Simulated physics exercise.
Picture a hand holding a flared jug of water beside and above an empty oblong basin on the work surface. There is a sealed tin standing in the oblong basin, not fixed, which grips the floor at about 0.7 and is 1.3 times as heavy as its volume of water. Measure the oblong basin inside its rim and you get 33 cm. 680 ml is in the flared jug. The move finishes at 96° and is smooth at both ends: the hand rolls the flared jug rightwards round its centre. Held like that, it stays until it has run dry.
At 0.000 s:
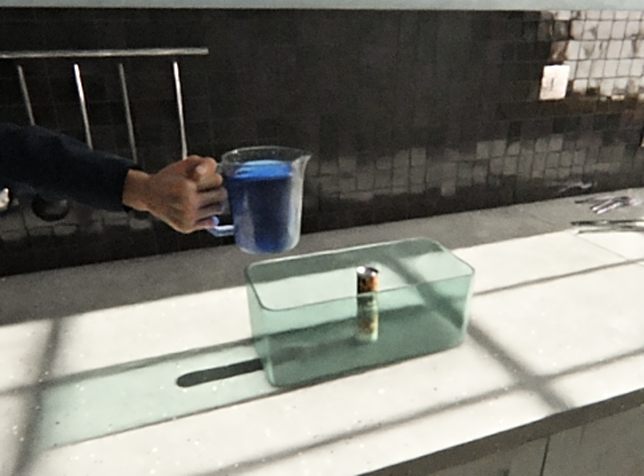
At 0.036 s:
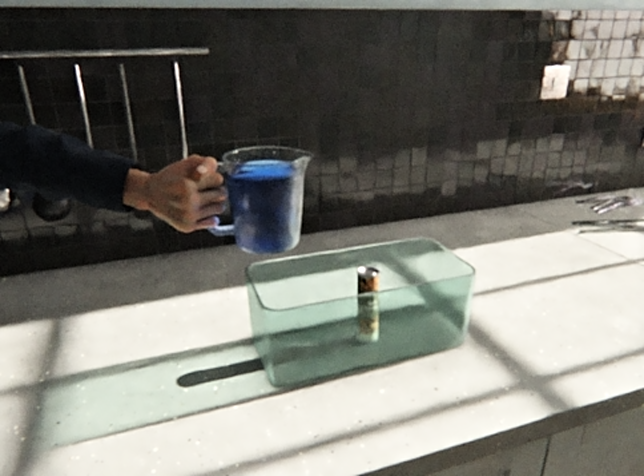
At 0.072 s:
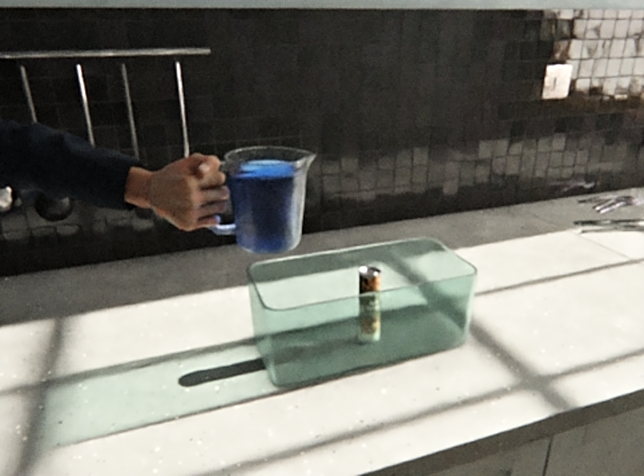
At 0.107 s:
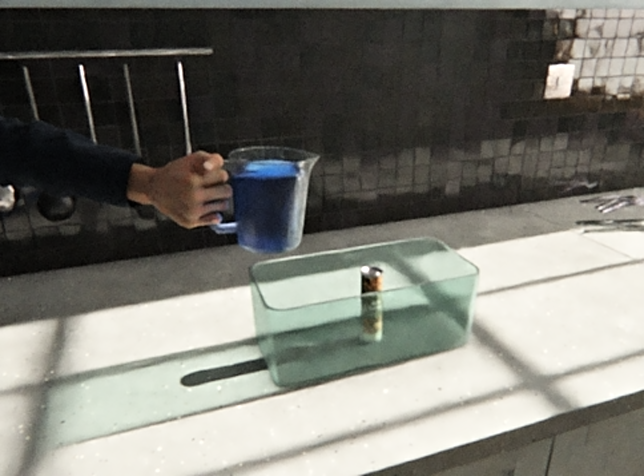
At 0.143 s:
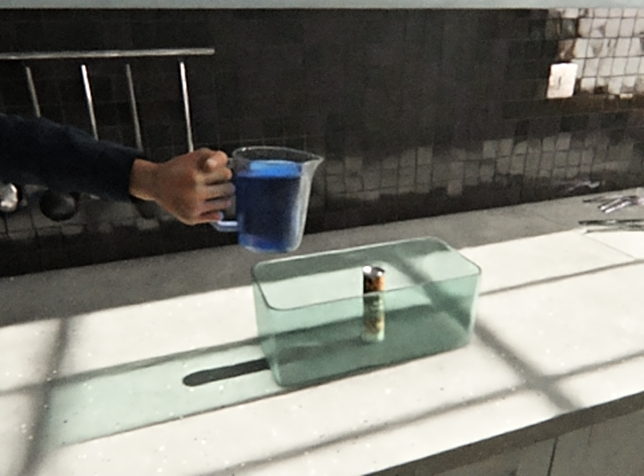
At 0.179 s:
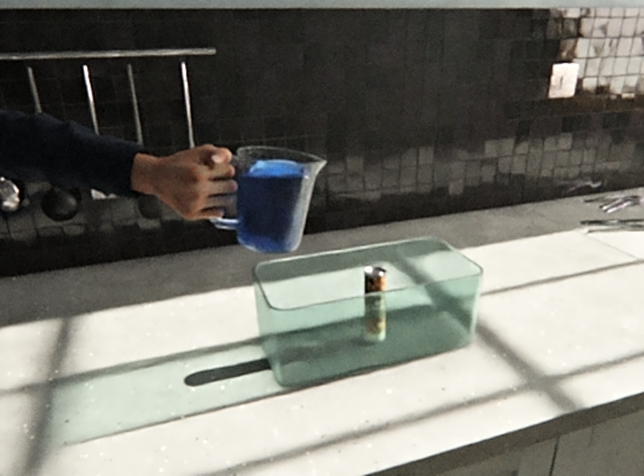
A hand holding a flared jug of blue water above a clear oblong basin with a tin inside, slowly tilting it slightly rightwards.
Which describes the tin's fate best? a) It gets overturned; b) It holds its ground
Option a: It gets overturned.
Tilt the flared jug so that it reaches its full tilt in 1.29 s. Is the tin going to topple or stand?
In that case the tin overturns.
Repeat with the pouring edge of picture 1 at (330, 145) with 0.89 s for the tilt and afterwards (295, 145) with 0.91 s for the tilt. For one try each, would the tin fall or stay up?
In the first try it remains standing; in the second it remains standing.
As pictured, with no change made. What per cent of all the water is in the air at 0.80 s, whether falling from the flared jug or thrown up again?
Roughly 18 %.
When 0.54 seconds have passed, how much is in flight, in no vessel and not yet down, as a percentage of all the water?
16 %.
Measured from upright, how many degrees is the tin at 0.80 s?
The lean is some 0° away from upright.
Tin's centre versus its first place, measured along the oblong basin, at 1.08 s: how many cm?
I'd put it at around 5 centimetres.
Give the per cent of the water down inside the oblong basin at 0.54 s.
2 %, roughly.
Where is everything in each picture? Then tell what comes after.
The first picture shows tilt 0°; pouring edge (312, 153); surface from (226, 172) to (299, 165); the oblong basin's rim runs from (253, 288) to (452, 254); the tin's top is at (368, 274).
The second picture shows tilt 0°; pouring edge (313, 153); surface from (227, 172) to (300, 166).
The third picture shows tilt 2°; pouring edge (315, 154); surface from (229, 171) to (302, 166).
The fourth picture shows tilt 3°; pouring edge (319, 156); surface from (232, 171) to (305, 166).
The fifth picture shows tilt 6°; pouring edge (322, 158); surface from (238, 170) to (308, 166).
The sixth picture shows tilt 9°; pouring edge (326, 161); surface from (239, 169) to (312, 166).
By 0.54 s the tilt is 65° and 82 per cent is still to pour; the tin stands where it began.
By 0.80 s the tilt is 94° and 35 per cent is still to pour; the tin stands where it began.
By 1.08 s the tilt is 96° and 7 per cent is still to pour; the tin leans 48°.
By 1.38 s the tilt is 96° and 1 per cent is still to pour; the tin lies on its side.
At rest the tin lies on its side.
